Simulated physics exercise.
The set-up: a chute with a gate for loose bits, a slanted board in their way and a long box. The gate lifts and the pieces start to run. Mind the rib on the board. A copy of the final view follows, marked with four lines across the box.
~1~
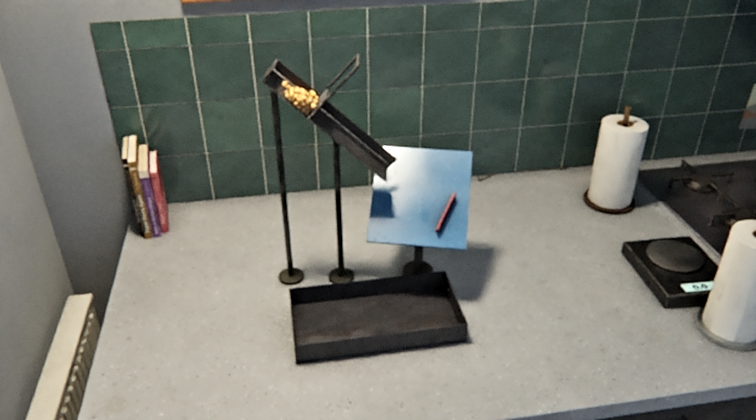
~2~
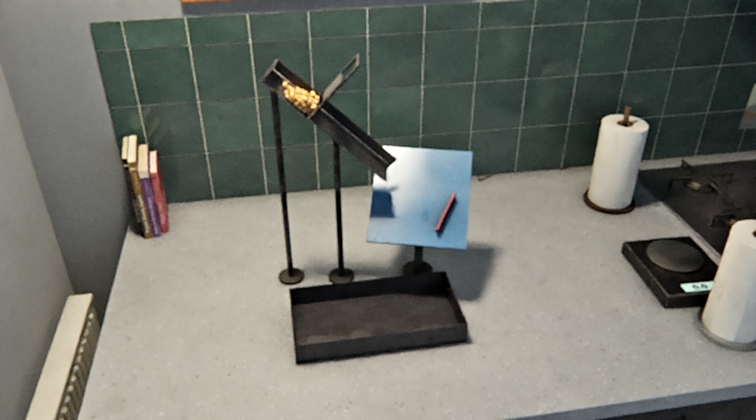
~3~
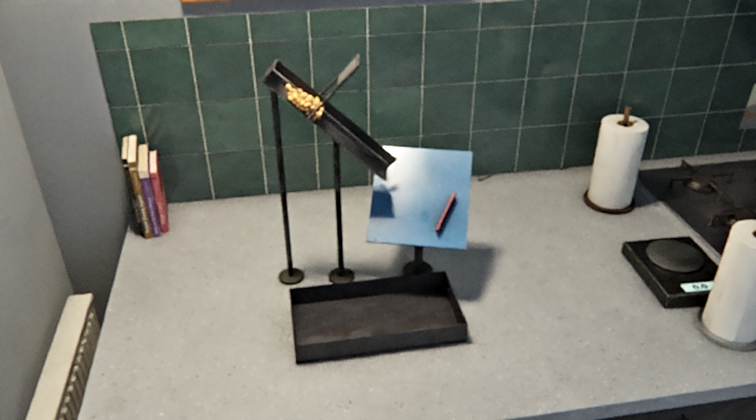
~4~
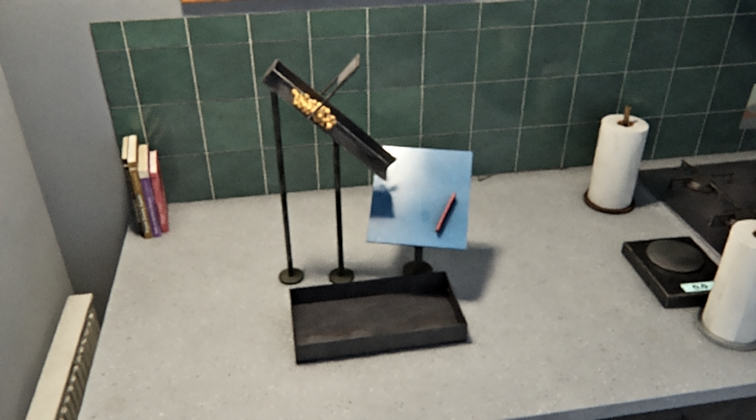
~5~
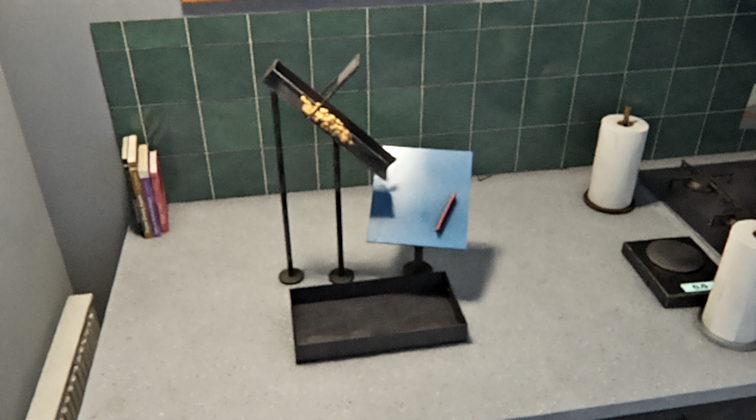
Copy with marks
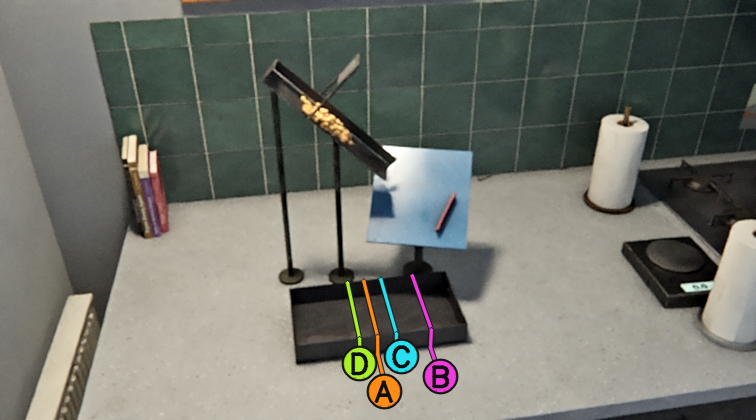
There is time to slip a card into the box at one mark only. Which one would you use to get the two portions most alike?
Best: B.
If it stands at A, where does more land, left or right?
More lands on the right.
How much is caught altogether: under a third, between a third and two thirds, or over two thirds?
About that: Over two thirds.
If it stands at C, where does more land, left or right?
The right side.
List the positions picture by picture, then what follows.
Load behind the gate near (304, 99), dried chickpeas; lip of the chute near (387, 176), sloping fairly steeply, in the first picture.
Middle of the board near (420, 196), tilted fairly steeply; middle of its low edge near (416, 245); of its high edge near (425, 149), in the second picture.
Front corners of the box near (295, 345) and (467, 324), empty; front of the load near (320, 109), in the third picture.
Middle of the load near (315, 110); its front near (330, 125), close to a quarter of the way to the lip; rib from (455, 193) to (437, 230), in the fourth picture.
Middle of the load near (329, 120); its front near (351, 143), close to half of the way to the lip, in the fifth picture.
On the marked copy, line A crosses the front rim at (377, 335); line B crosses the front rim at (431, 328); line C crosses the front rim at (396, 333); line D crosses the front rim at (359, 337).
With A, of what is caught, none at all on the left of the divider, the whole lot on the right.
With B, of what is caught, close to half on the left of the divider, close to half on the right.
With C, of what is caught, a small share on the left of the divider, all but a few on the right.
With D, of what is caught, only a few on the left of the divider, all but a few on the right.
